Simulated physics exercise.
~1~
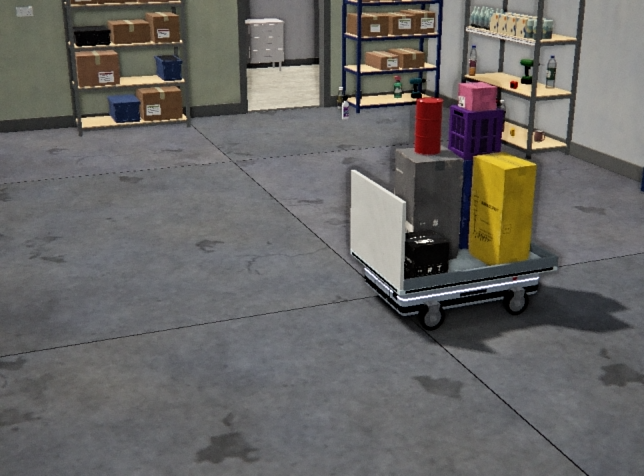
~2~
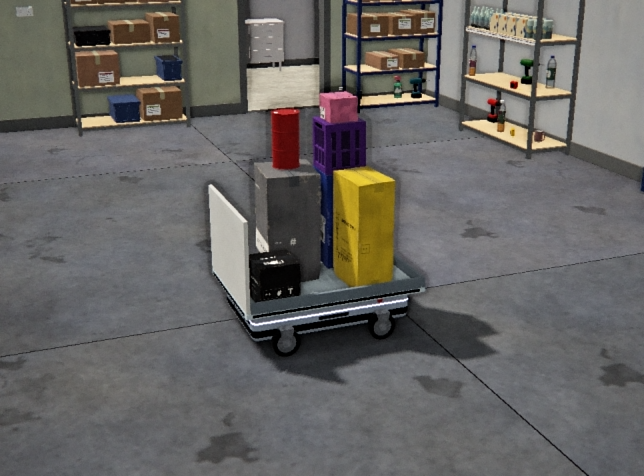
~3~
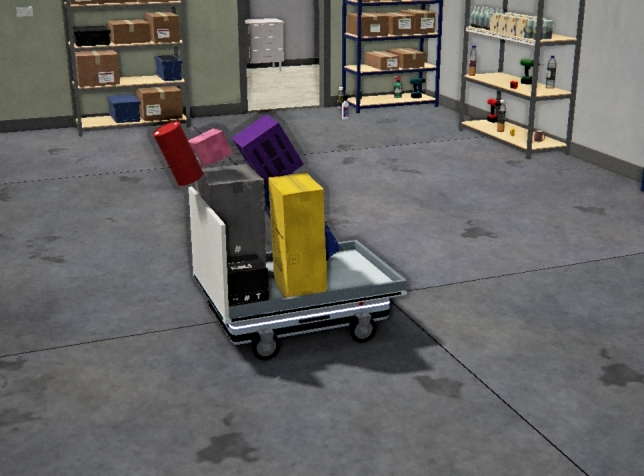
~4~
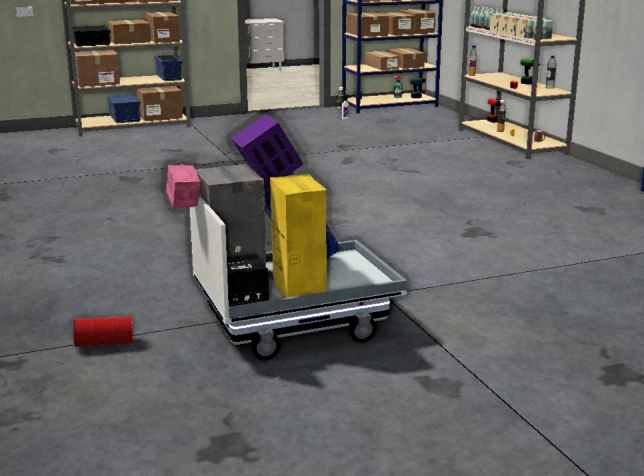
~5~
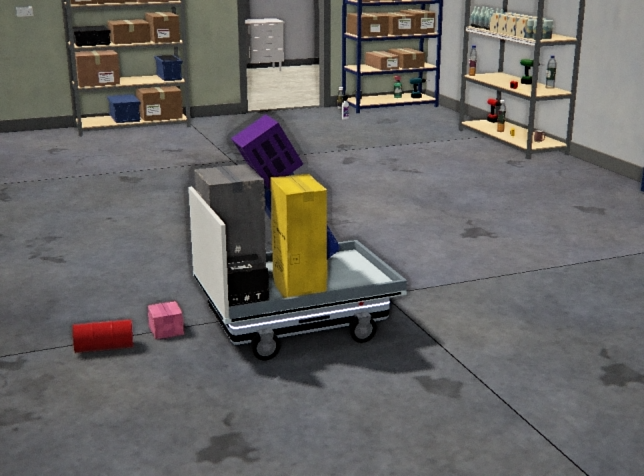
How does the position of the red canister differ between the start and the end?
At the start the red canister stands upright on top of the load on the cart. By the end it lies on its side on the floor to the left of the cart.
